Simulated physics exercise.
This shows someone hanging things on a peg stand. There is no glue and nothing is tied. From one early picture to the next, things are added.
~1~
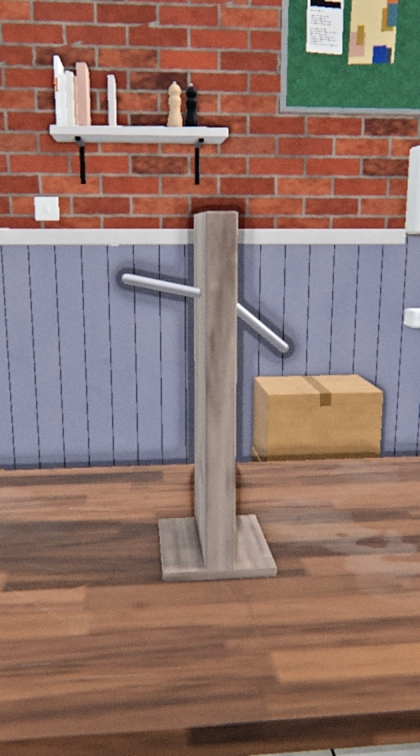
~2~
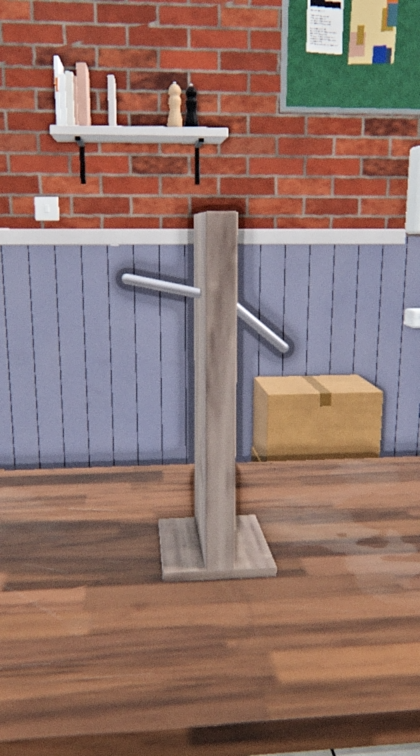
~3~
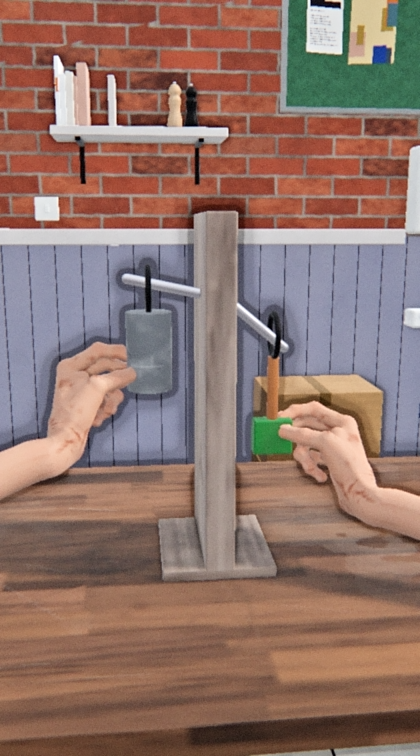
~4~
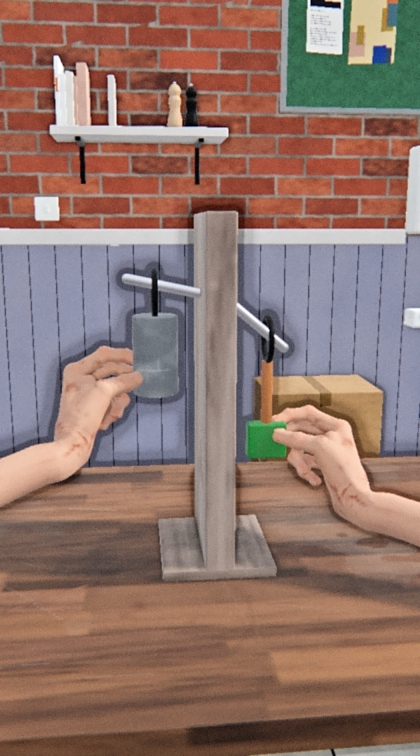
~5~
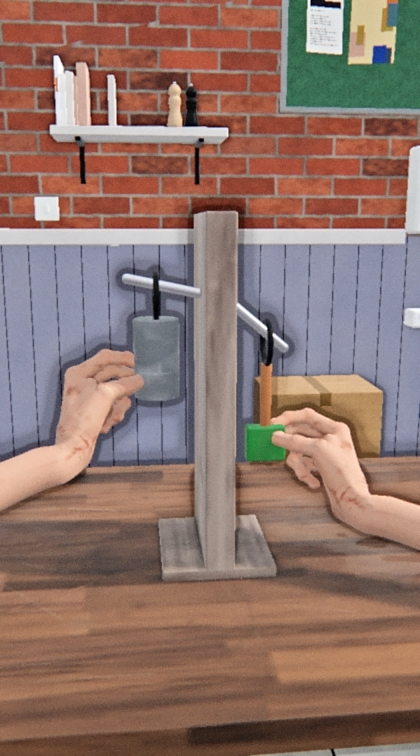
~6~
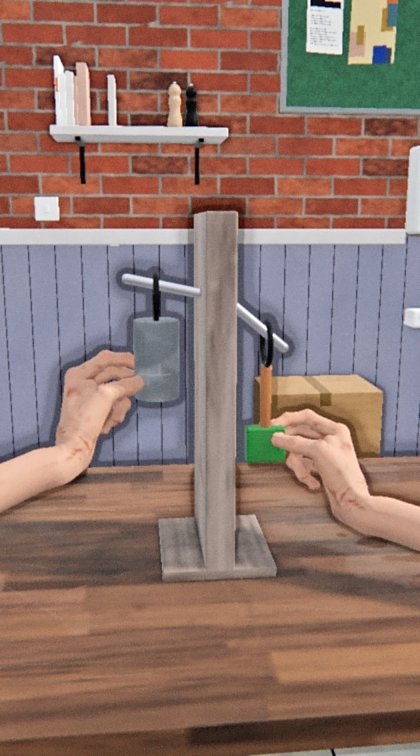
On a wooden peg stand, two hands hang a grey lantern left and a green brush right.
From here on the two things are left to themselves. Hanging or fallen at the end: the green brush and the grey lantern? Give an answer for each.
The green brush slips down; the grey lantern hangs there.
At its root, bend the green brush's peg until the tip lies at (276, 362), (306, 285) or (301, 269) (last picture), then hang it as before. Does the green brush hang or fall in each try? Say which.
Try by try, the green brush goes down, clings on, then clings on.
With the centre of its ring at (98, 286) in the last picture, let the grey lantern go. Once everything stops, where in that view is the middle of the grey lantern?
It finishes near (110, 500).
Then, 0.20 s later than the last frame, green brush dropping near (291, 464); grey lantern at rest near (156, 336).
When it is over, the green brush drops to the table, near (366, 535); the grey lantern remains hooked, near (155, 336).
